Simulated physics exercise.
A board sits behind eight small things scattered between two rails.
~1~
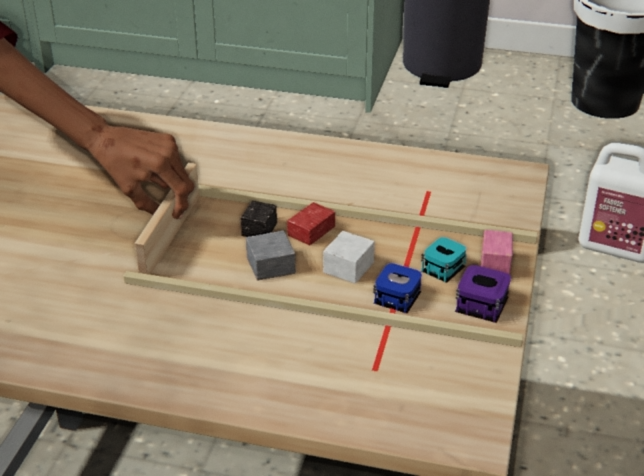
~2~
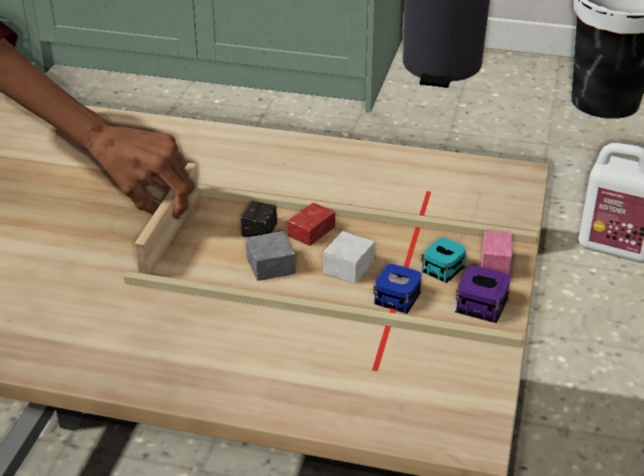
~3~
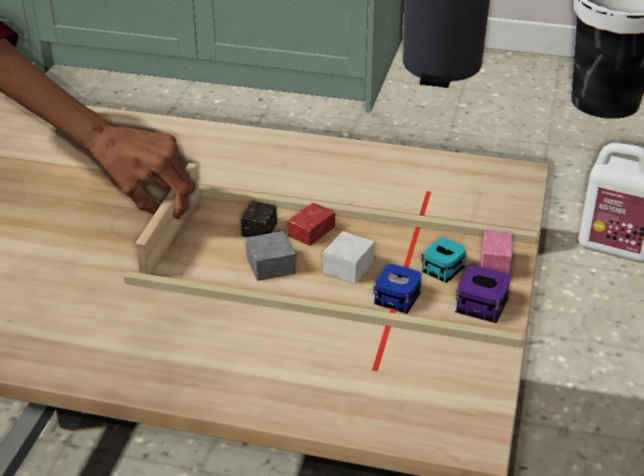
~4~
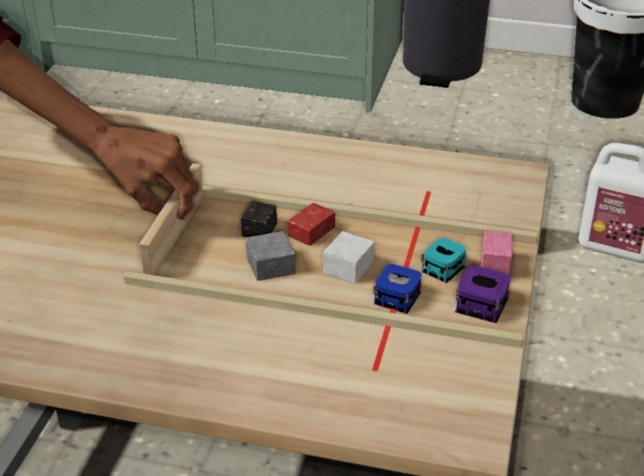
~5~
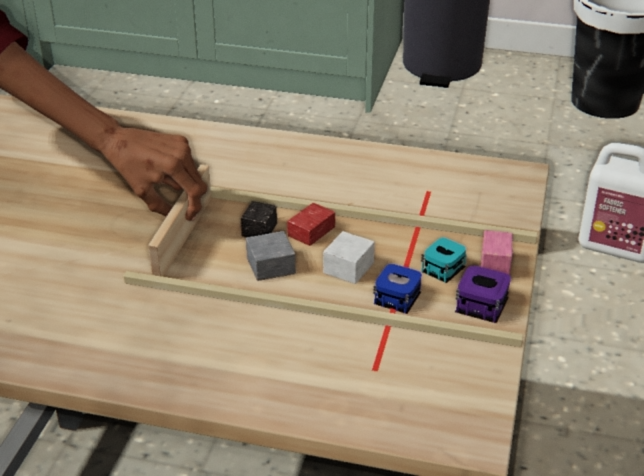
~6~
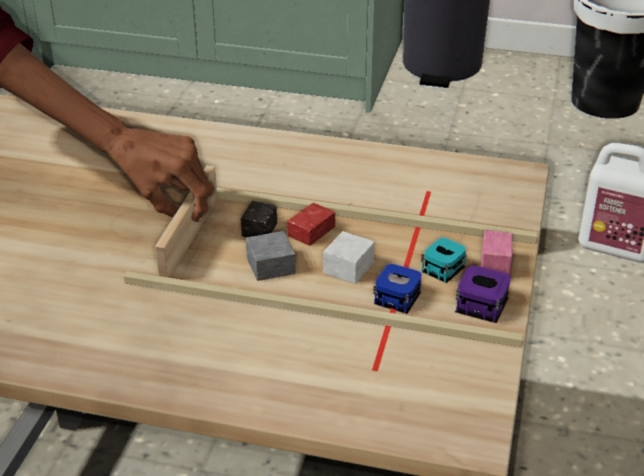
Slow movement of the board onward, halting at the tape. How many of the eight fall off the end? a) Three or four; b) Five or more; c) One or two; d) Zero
Zero (d).
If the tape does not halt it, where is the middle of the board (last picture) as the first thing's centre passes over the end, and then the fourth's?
First: Around (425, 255). Next: Around (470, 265).
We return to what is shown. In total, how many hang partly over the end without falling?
0 overhanging.
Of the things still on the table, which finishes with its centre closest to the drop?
That's the pink block.
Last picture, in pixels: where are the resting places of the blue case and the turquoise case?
The blue case stops around (456, 300); the turquoise case around (483, 255).
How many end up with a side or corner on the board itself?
My count gives 2.
Soon after, none off yet; pink block at rest near (497, 255); purple case at rest near (483, 293); turquoise case at rest near (444, 260).
At rest, the number that fall off is zero.
